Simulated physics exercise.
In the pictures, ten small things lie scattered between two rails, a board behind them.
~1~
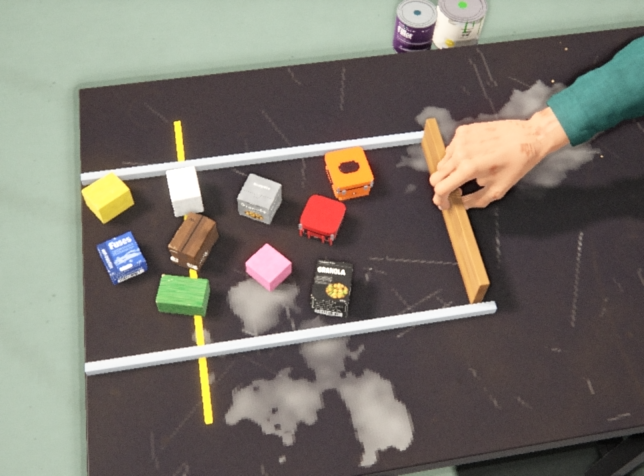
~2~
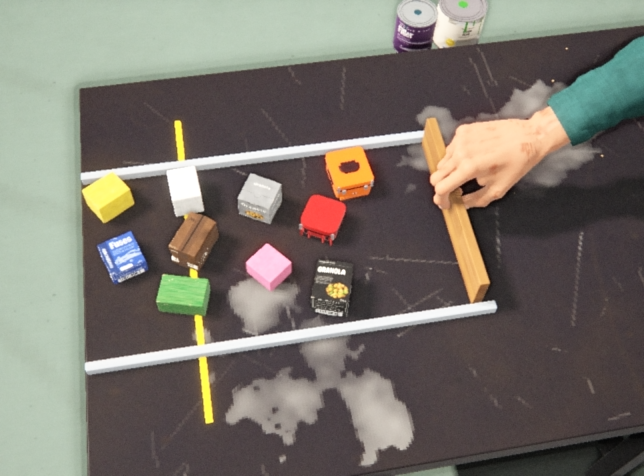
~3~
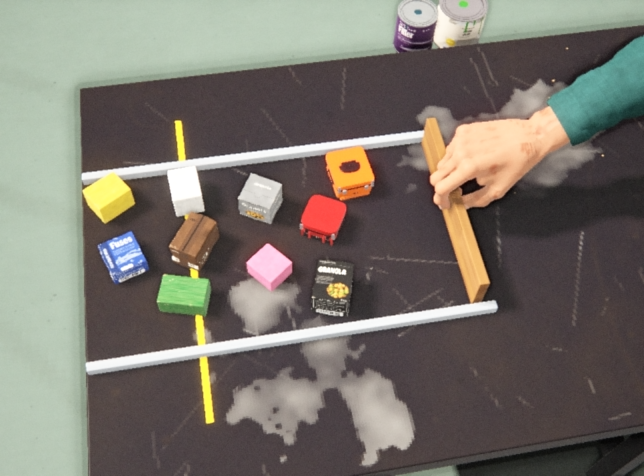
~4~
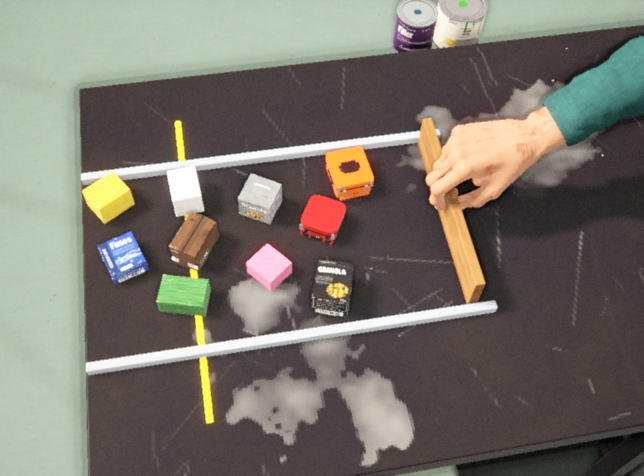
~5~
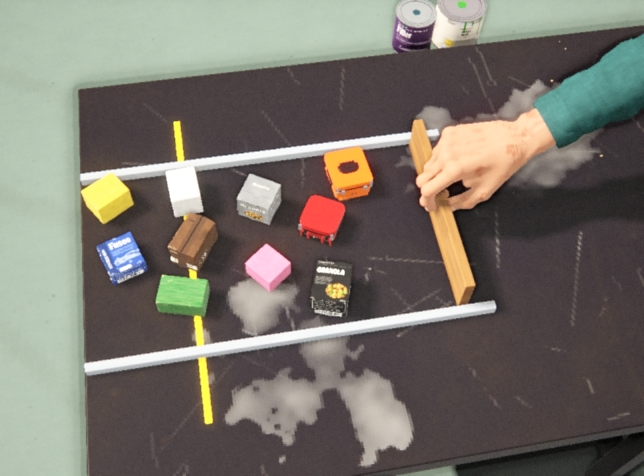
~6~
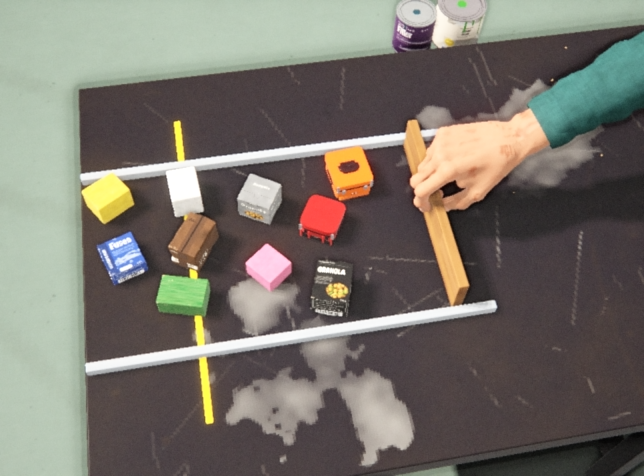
On a dark, scuffed tabletop, ten small blocks and boxes lie scattered between two pale rails, some near a yellow tape line. A hand in a green sleeve holds a wooden board upright at the right, at first barely moving, then slides it slightly left while the scattered objects stay put.
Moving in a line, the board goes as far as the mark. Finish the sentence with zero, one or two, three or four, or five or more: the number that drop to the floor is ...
The number that drop to the floor is zero.
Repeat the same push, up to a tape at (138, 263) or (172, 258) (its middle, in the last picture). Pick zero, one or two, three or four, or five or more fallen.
Five or more, then either one or two.
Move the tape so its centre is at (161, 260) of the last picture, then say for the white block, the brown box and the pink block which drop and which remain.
In short: White block safe, brown box safe, pink block safe.
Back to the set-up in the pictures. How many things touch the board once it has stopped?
Count recorded: 3.
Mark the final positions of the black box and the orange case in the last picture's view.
Black box at about (178, 317), orange case at about (166, 197).
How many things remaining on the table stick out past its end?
2 in all.
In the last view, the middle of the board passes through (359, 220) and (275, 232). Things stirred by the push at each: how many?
That gives 1 for the first and 7 for the second.
Soon after, none off yet; yellow block at rest near (108, 198); blue box at rest near (123, 258); green block at rest near (184, 296).
After that, none off yet; yellow block at rest near (108, 198); blue box moving near (115, 257); green block displaced a little near (166, 306).
In the end, the number that fall off is zero.
